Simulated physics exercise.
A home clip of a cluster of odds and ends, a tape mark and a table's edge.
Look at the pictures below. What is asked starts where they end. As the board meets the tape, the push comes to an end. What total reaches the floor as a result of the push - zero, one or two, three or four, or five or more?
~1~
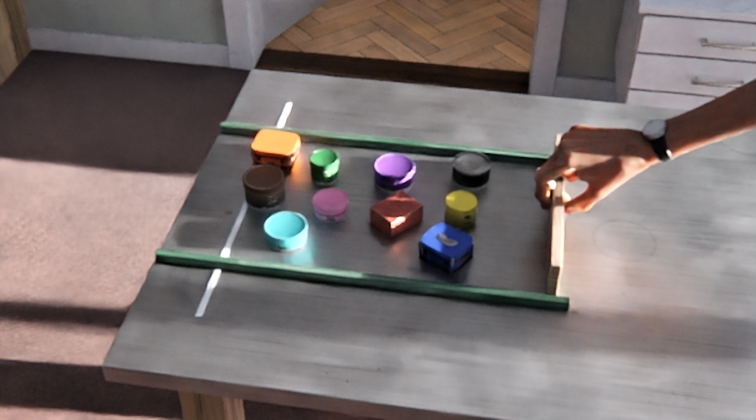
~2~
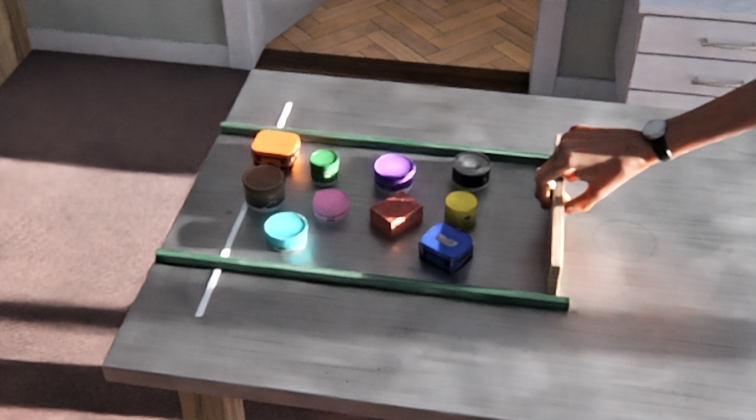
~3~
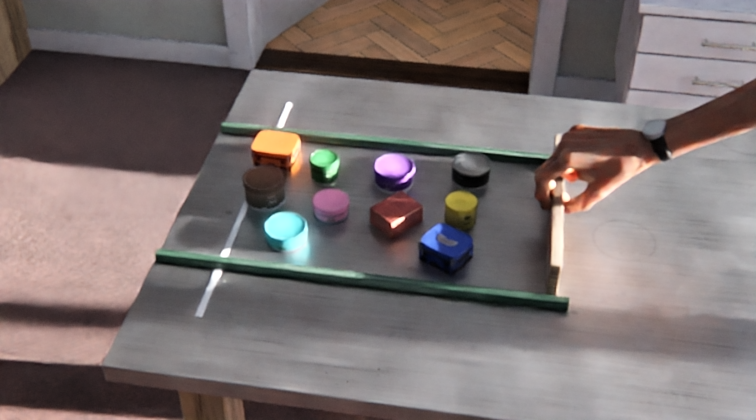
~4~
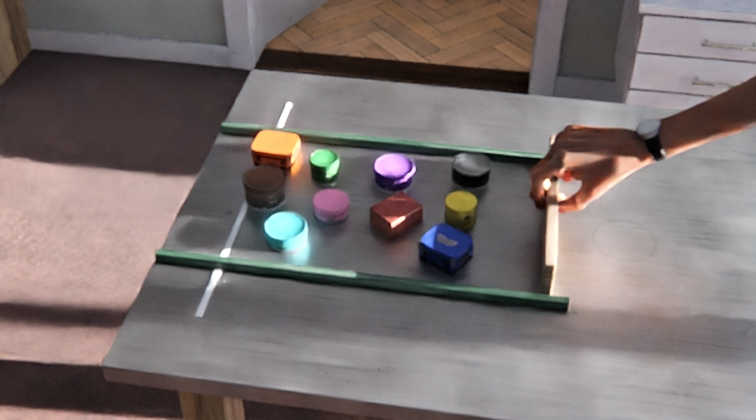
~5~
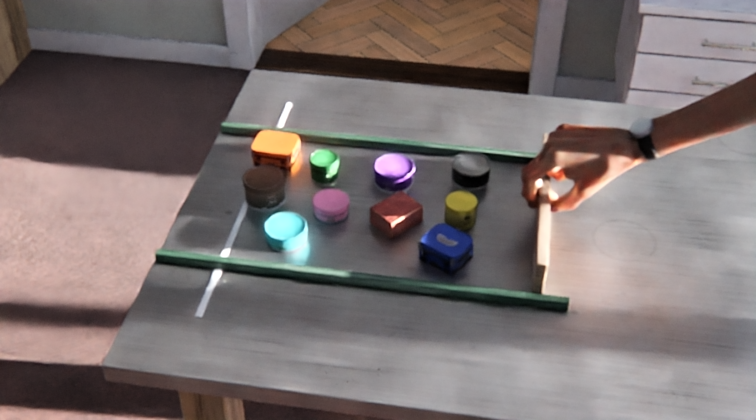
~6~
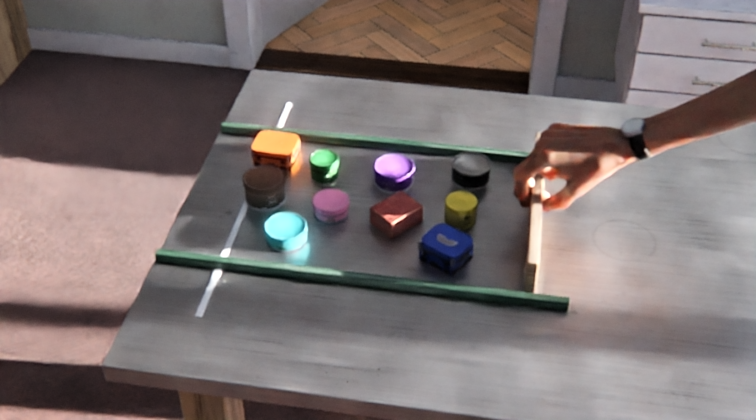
The total on the floor is one or two.
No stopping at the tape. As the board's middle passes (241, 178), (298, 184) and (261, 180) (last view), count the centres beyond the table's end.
Middles past end - pos 1: 4, pos 2: 0, pos 3: 1.
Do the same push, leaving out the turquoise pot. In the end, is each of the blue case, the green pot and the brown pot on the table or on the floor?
In that case the blue case stays where it is, the green pot stays where it is, the brown pot goes off the edge.
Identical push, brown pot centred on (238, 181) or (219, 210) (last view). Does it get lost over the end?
One after the other: It ends up falling; it ends up falling.
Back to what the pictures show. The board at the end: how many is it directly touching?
Result: 5 in all.
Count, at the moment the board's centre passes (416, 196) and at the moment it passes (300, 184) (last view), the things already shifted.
Respectively 5 and 10.
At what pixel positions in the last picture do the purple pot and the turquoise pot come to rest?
Looks like one lands around (240, 163), and the other around (173, 220).
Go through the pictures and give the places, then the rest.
In the first frame, orange case (276, 150); brown pot (265, 188); turquoise pot (286, 232); board (556, 211); tape (250, 195).
In the second frame, brown pot (265, 188); board (556, 211).
In the third frame, turquoise pot (286, 232); purple pot (394, 174).
In the fourth frame, orange case (276, 151); pink tin (331, 206).
In the fifth frame, brown pot (265, 188); red block (396, 214).
In the sixth frame, orange case (276, 151); brown pot (265, 188); turquoise pot (286, 232); board (535, 209); tape (250, 195).
Soon after, none off yet; orange case at rest near (276, 151); brown pot at rest near (265, 188); turquoise pot at rest near (286, 232).
In the end, the number that fall off is one or two; gone, brown pot.
